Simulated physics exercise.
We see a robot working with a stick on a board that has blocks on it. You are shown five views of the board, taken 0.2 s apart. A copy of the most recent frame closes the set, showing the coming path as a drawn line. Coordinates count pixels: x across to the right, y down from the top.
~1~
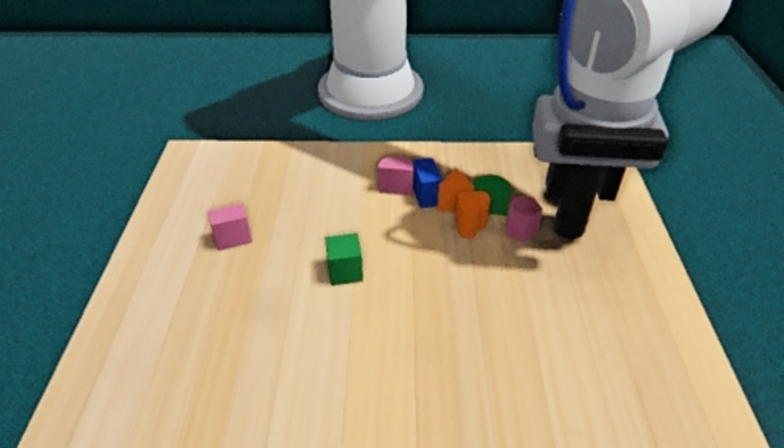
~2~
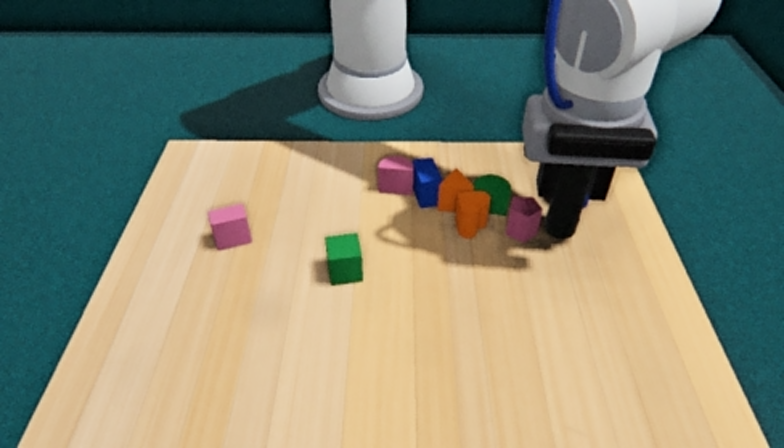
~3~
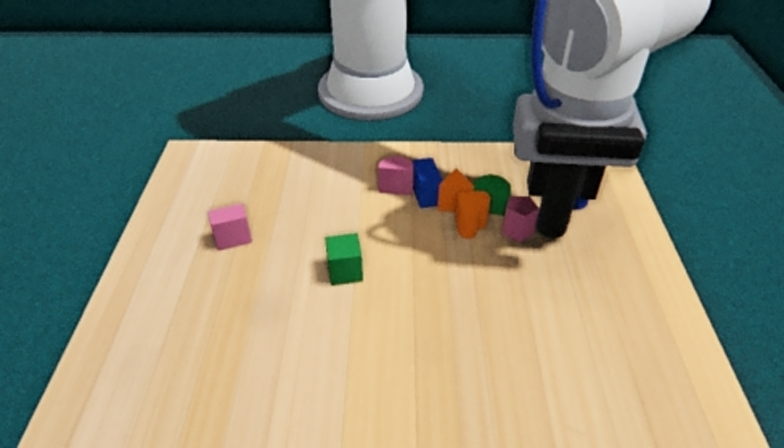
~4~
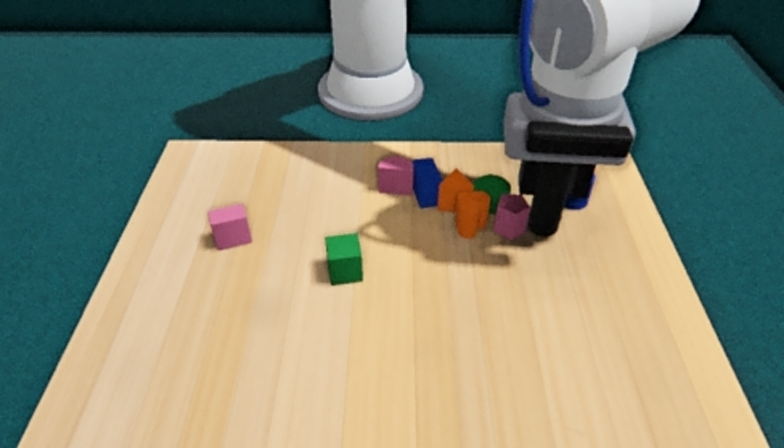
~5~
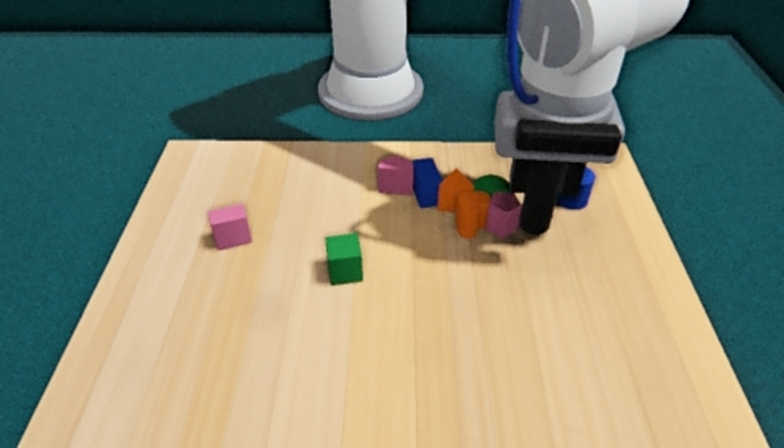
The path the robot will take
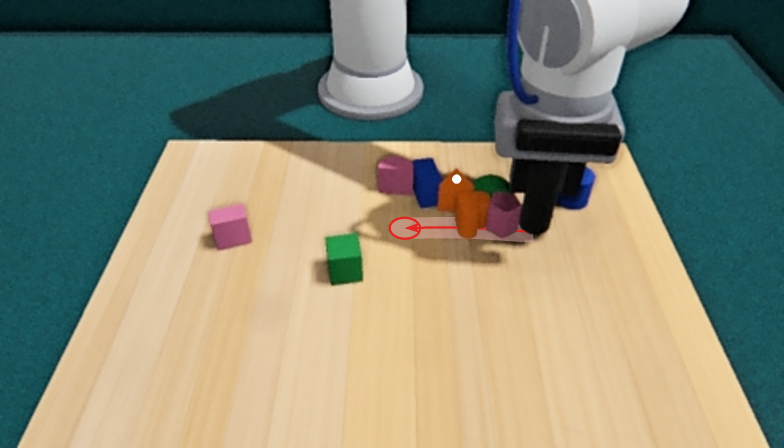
Robot arm moving slowly left over a wooden board, its black tip nudging a pink block slightly toward the clustered coloured blocks.
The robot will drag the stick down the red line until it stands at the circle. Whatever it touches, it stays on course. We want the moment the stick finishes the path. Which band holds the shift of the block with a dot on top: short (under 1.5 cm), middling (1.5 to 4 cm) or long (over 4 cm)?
Range: 1.5 to 4 cm.
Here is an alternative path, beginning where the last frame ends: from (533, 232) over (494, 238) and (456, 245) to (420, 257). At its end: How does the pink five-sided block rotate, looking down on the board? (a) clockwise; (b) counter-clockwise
The correct letter is a.
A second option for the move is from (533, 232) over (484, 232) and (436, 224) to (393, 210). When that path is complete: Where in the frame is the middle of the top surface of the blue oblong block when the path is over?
It is at (417, 155).
Drawn move, from (533, 232) over (490, 229) and (447, 227) to (405, 228); the dot is on the orange three-sided block.
The first path, step by step. One third of the way, stick at (490, 222); orange three-sided block at (454, 176), turned 15° anticlockwise; orange heart at (445, 197), turned 60° anticlockwise; pink five-sided block at (468, 190), turned 60° clockwise.
Two thirds of the way, stick at (447, 221); blue oblong block at (420, 165), turned 30° clockwise; orange three-sided block at (452, 170); orange heart at (415, 196), turned 80° anticlockwise; pink five-sided block at (437, 183), turned 90° clockwise.
At the end, stick at (405, 221); blue oblong block at (418, 163), turned 35° clockwise; orange three-sided block at (452, 170); orange heart at (382, 188), turned 25° anticlockwise; pink five-sided block at (432, 182), turned 100° clockwise.
